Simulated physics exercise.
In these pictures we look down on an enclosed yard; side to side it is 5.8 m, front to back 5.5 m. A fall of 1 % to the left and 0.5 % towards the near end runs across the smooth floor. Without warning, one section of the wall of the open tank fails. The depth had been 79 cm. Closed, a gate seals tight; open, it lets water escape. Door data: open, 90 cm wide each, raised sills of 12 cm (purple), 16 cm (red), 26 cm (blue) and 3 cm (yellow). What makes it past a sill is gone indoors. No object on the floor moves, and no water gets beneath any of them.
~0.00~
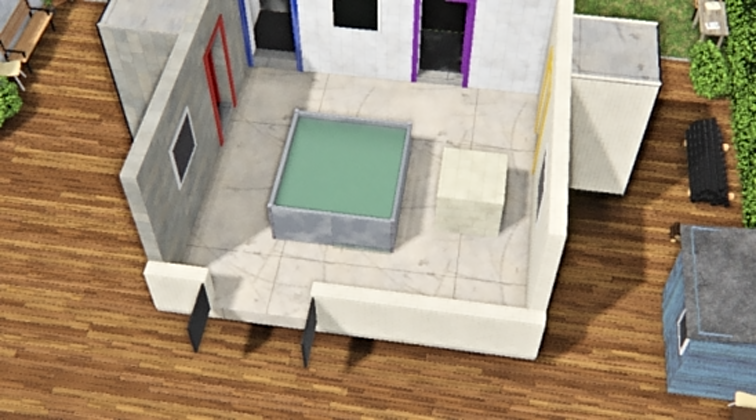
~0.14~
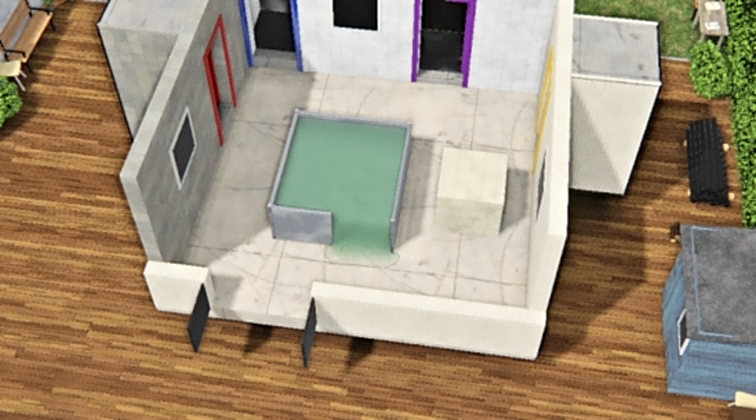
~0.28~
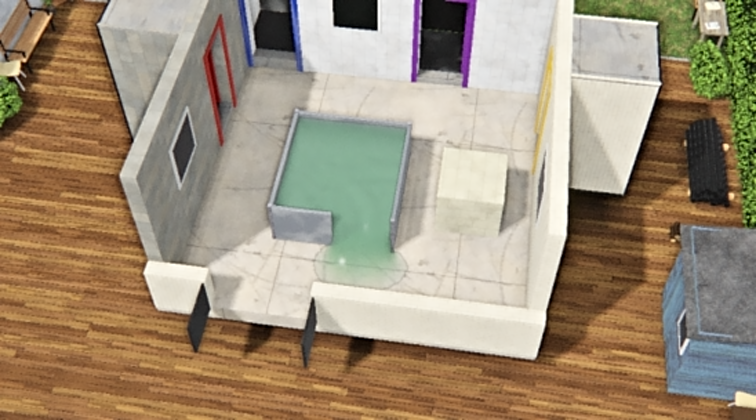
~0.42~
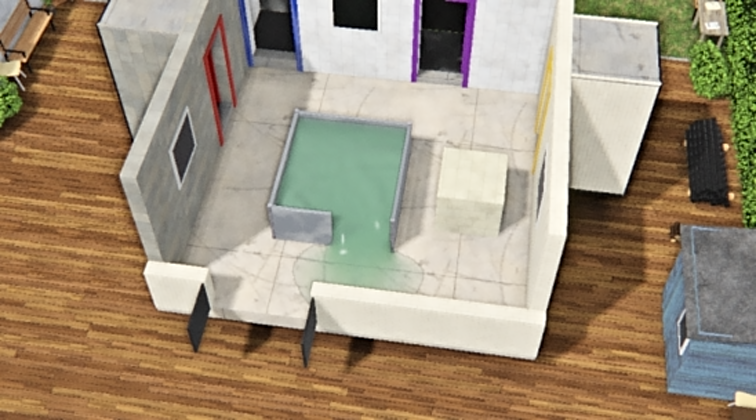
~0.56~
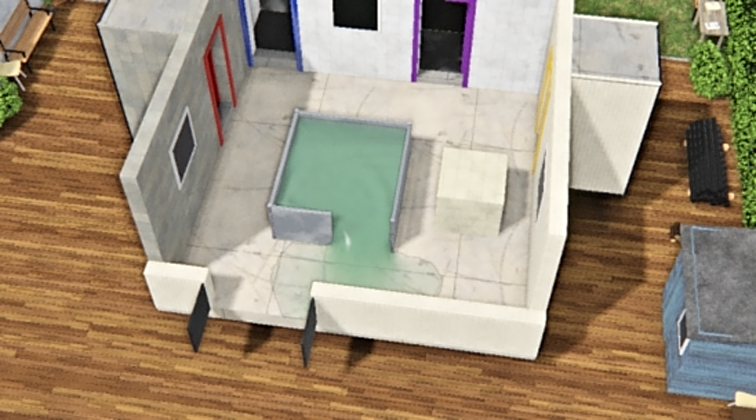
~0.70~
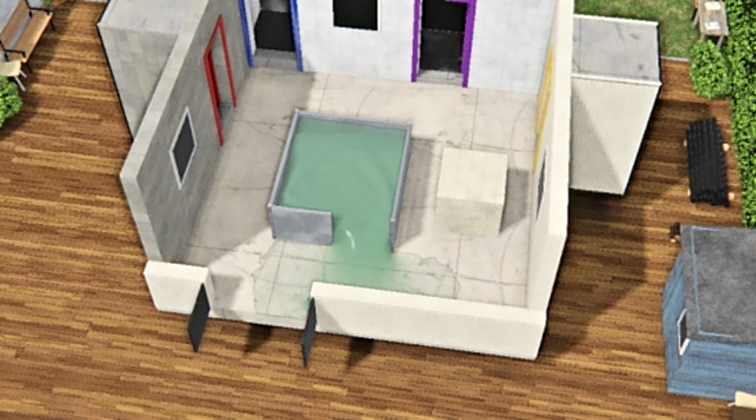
Green water poured from a gap that opened in the near wall of the open tank and spread in a thin sheet over the pale floor, reaching the low front wall and the doorway.
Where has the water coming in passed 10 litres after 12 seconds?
One by one: At the purple door the limit will not be outstripped. At the red door the limit will not be outstripped. At the blue door the limit will not be outstripped. At the yellow door the limit will be outstripped.
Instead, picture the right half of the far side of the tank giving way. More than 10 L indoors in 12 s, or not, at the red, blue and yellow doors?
Result: Red limit not passed, blue limit not passed, yellow limit passed.
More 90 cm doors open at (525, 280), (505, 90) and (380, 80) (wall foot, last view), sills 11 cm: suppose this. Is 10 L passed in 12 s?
In that order: Beyond it, beyond it, short of it.
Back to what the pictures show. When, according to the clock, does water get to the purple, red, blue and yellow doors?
Purple = 3.8 s, red = 3.0 s, blue = 4.5 s, yellow = 2.4 s.
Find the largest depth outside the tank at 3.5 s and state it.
Depth max: Approx. 34 cm.
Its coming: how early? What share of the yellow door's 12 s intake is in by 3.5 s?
By then it's near 10% of the total.
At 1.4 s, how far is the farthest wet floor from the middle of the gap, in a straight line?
About 3.0 m.
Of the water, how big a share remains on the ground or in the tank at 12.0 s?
Close to 76 in a hundred remains.
After 1.4 s water covers 20 % of the floor and is deepest (57 cm) near (354, 312); purple door not reached, red door not reached, blue door not reached, yellow door not reached.
After 2.2 s water covers 35 % of the floor and is deepest (46 cm) near (354, 312); purple door not reached, red door not reached, blue door not reached, yellow door not reached.
After 3.5 s water covers 55 % of the floor and is deepest (34 cm) near (356, 302); purple door not reached, red door 2 cm at the sill, 0 L in, blue door not reached, yellow door 9 cm at the sill, 5 L in.
After 7.0 s water covers 95 % of the floor and is deepest (20 cm) near (354, 312); purple door 10 cm at the sill, 0 L in, red door 4 cm at the sill, 0 L in, blue door 13 cm at the sill, 0 L in, yellow door 5 cm at the sill, 39 L in.
After 12.0 s water covers 100 % of the floor and is deepest (14 cm) near (262, 282); purple door 8 cm at the sill, 0 L in, red door 13 cm at the sill, 0 L in, blue door 13 cm at the sill, 0 L in, yellow door 3 cm at the sill, 46 L in.
